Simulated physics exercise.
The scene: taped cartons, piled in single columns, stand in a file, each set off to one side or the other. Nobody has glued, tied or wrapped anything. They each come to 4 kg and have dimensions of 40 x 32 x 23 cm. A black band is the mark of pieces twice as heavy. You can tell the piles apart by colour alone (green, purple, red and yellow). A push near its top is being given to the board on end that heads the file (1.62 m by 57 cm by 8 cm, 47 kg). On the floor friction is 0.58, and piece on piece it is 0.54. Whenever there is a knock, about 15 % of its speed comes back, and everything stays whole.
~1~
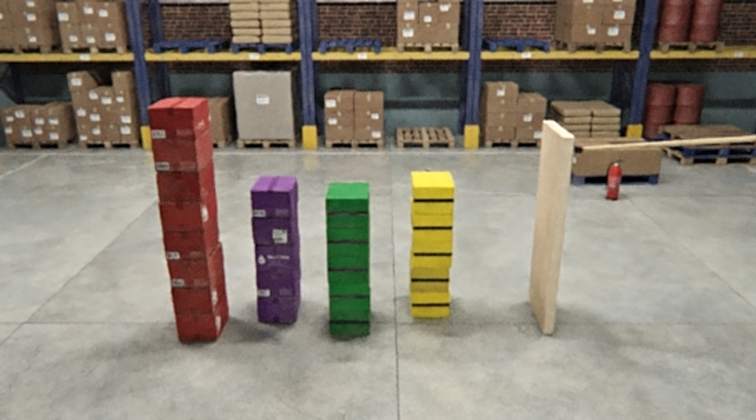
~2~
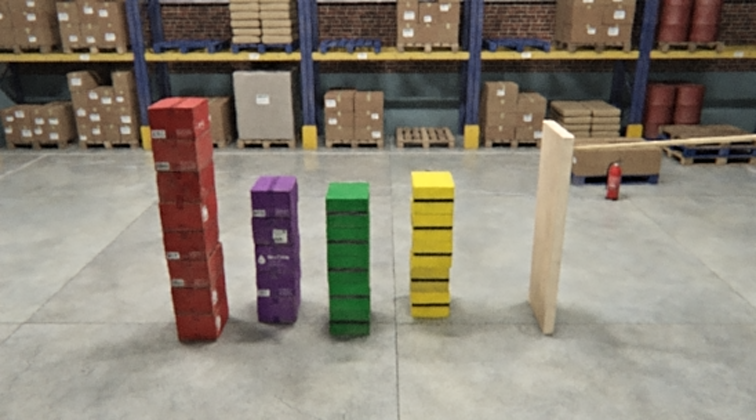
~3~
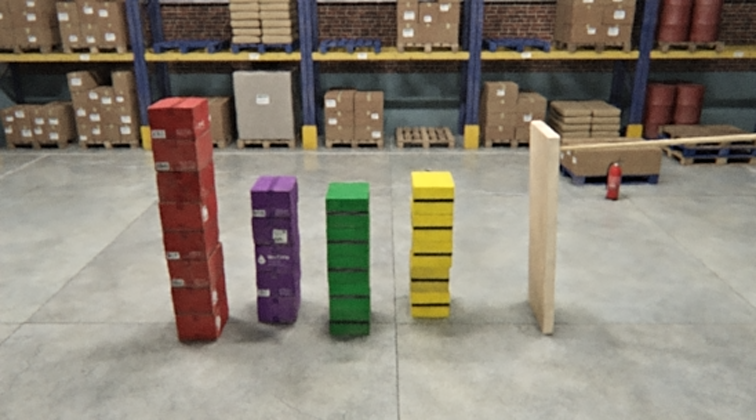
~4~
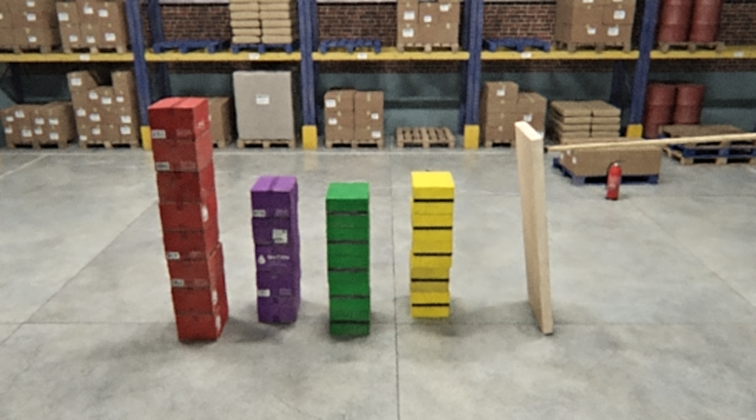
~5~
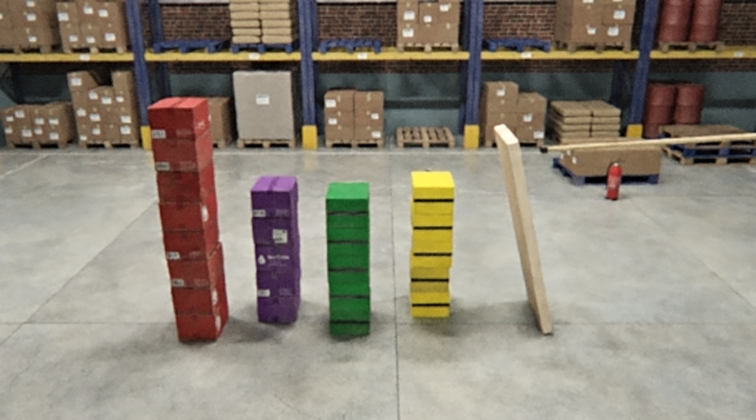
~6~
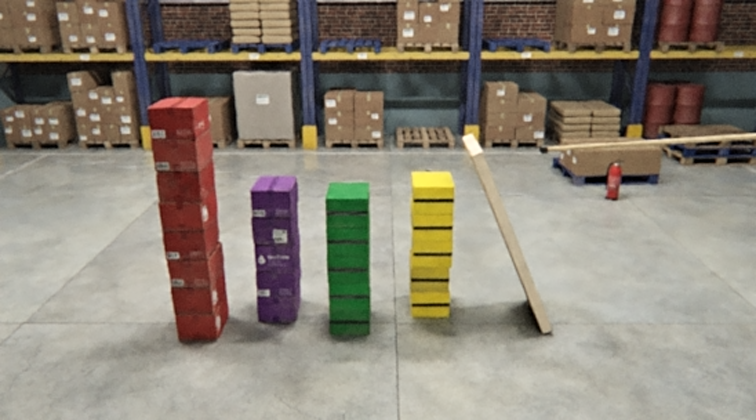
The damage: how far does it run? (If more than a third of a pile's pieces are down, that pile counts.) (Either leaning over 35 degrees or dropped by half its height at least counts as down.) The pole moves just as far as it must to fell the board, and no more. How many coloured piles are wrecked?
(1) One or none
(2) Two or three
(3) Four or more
Four or more (3).
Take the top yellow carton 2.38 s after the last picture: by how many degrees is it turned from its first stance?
Rotation: Approx. 180°.
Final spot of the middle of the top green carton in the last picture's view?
It settles close to (157, 355) in the last view.
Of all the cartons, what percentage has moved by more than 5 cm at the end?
100 in a hundred.
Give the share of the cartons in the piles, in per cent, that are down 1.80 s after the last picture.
It's 50 percent at that point.
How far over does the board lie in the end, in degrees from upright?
65°, roughly.
Then, 1.04 s on from the sixth picture, board 59° from upright; 3 of the 23 cartons down; top yellow carton tipped 22°, 10 cm lower; top green carton tipped 20°.
Then, 1.80 s on from the sixth picture, board 66° from upright; 11 of the 23 cartons down; top yellow carton upside down; top green carton tipped 53°, 38 cm lower.
Then, 2.38 s on from the sixth picture, board 66° from upright; 22 of the 23 cartons down; top yellow carton upside down; top purple carton on its side.
Finally, board 66° from upright; 22 of the 23 cartons down; top yellow carton upside down; top purple carton upside down. Wrecked, green, purple, red and yellow. Seen by the last camera, middles, top yellow carton near (265, 253), top purple carton near (101, 284).
